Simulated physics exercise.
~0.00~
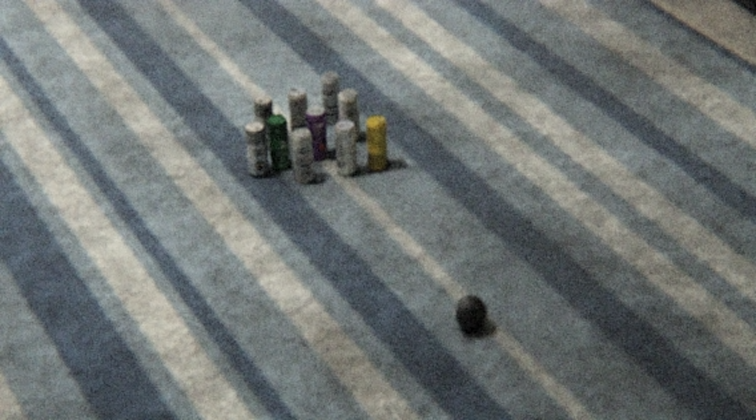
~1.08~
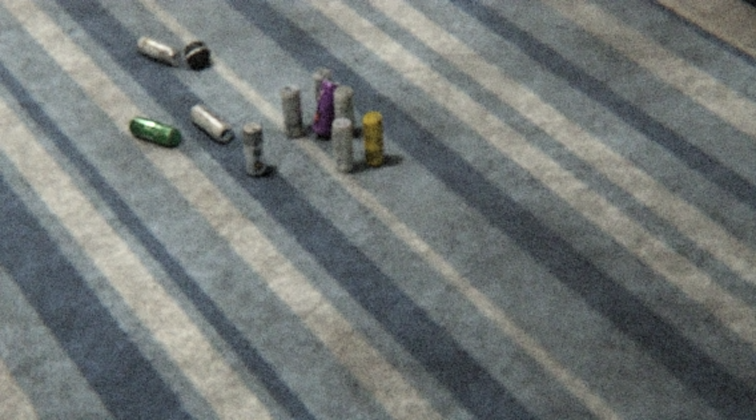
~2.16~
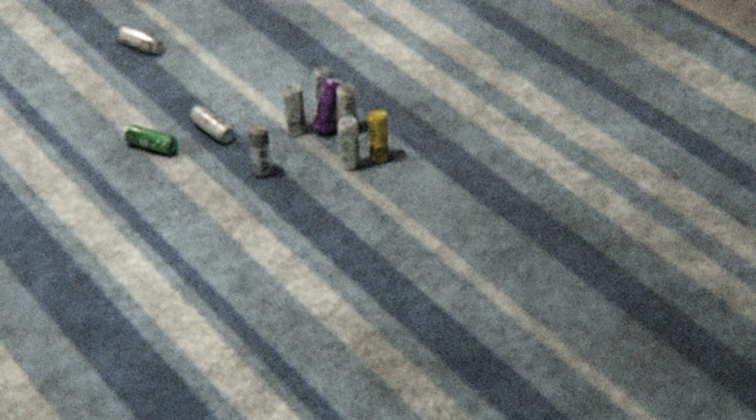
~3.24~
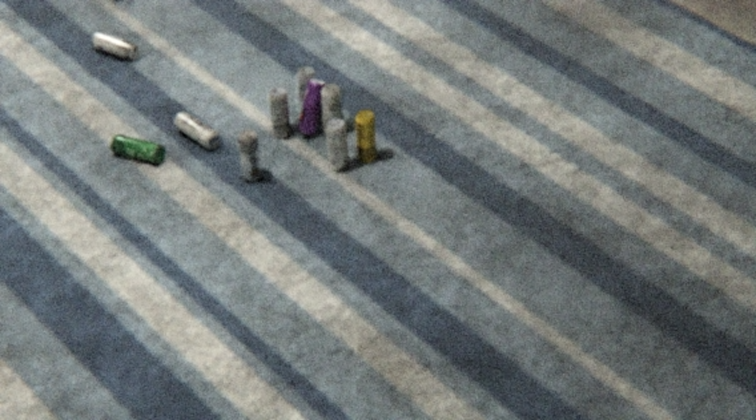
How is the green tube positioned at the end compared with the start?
At the start the green tube stands upright among the others, and at the end it lies on its side, off to the left.
